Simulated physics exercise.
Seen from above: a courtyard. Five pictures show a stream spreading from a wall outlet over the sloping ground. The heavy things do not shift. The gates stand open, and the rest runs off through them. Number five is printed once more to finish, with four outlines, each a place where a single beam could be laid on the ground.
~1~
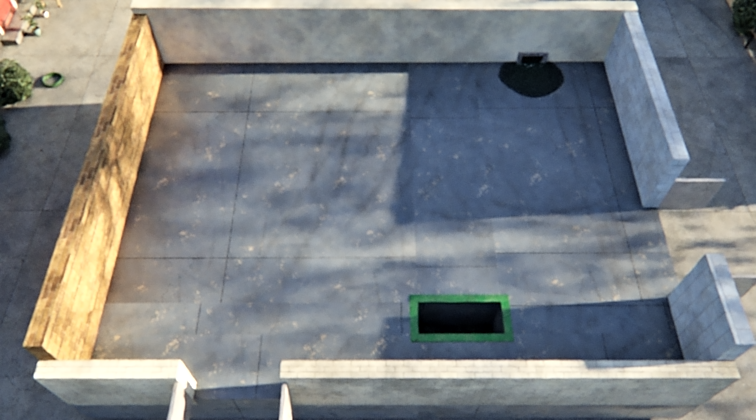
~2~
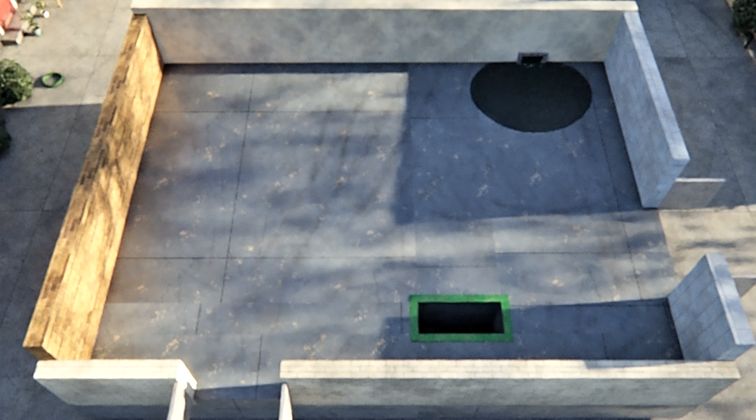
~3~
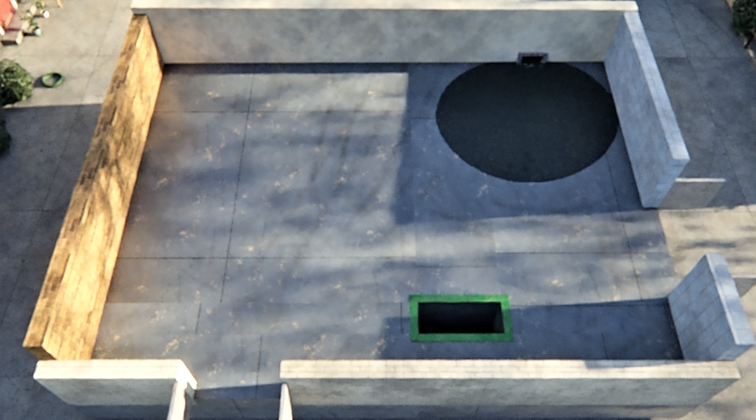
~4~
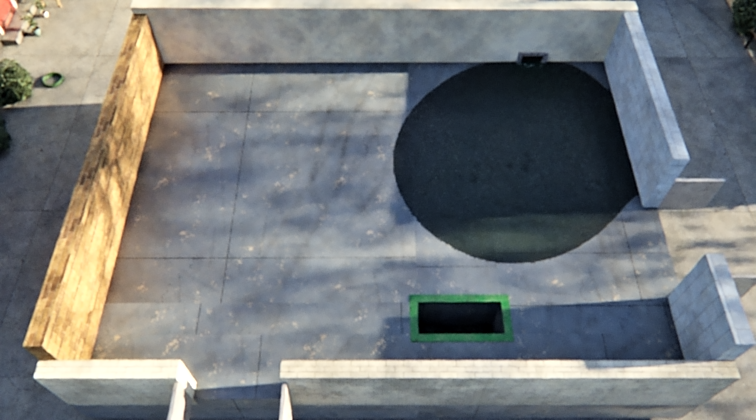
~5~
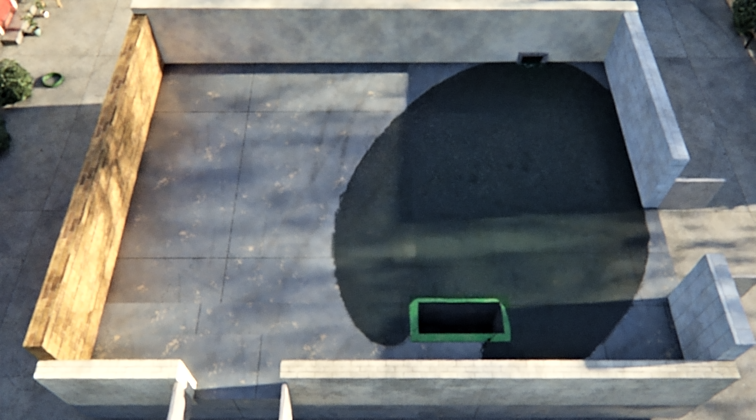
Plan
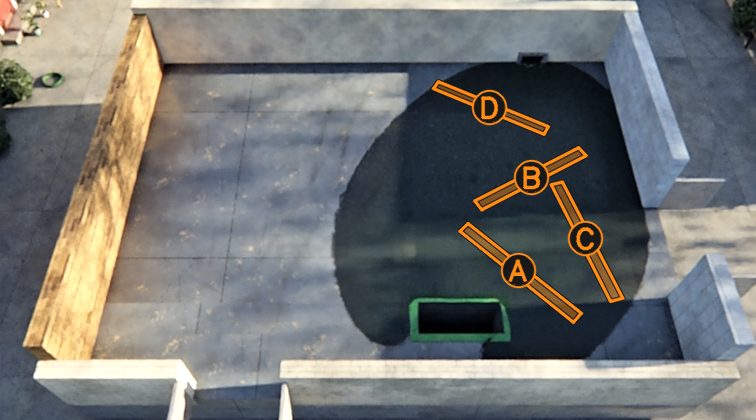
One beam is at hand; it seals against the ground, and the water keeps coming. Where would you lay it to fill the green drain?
Use place C.
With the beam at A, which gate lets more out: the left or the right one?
The left one.
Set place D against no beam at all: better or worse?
Worse.
On the marked copy, A from (464, 227) to (577, 317); B from (478, 205) to (582, 151); C from (556, 183) to (616, 299); D from (435, 85) to (546, 130).
Choosing A, about 23 % of the stream runs into the green drain, about 70 % out by the gates.
Choosing B, about 23 % of the stream runs into the green drain, about 71 % out by the gates.
Choosing C, about 39 % of the stream runs into the green drain, about 53 % out by the gates.
Choosing D, about 27 % of the stream runs into the green drain, about 65 % out by the gates.
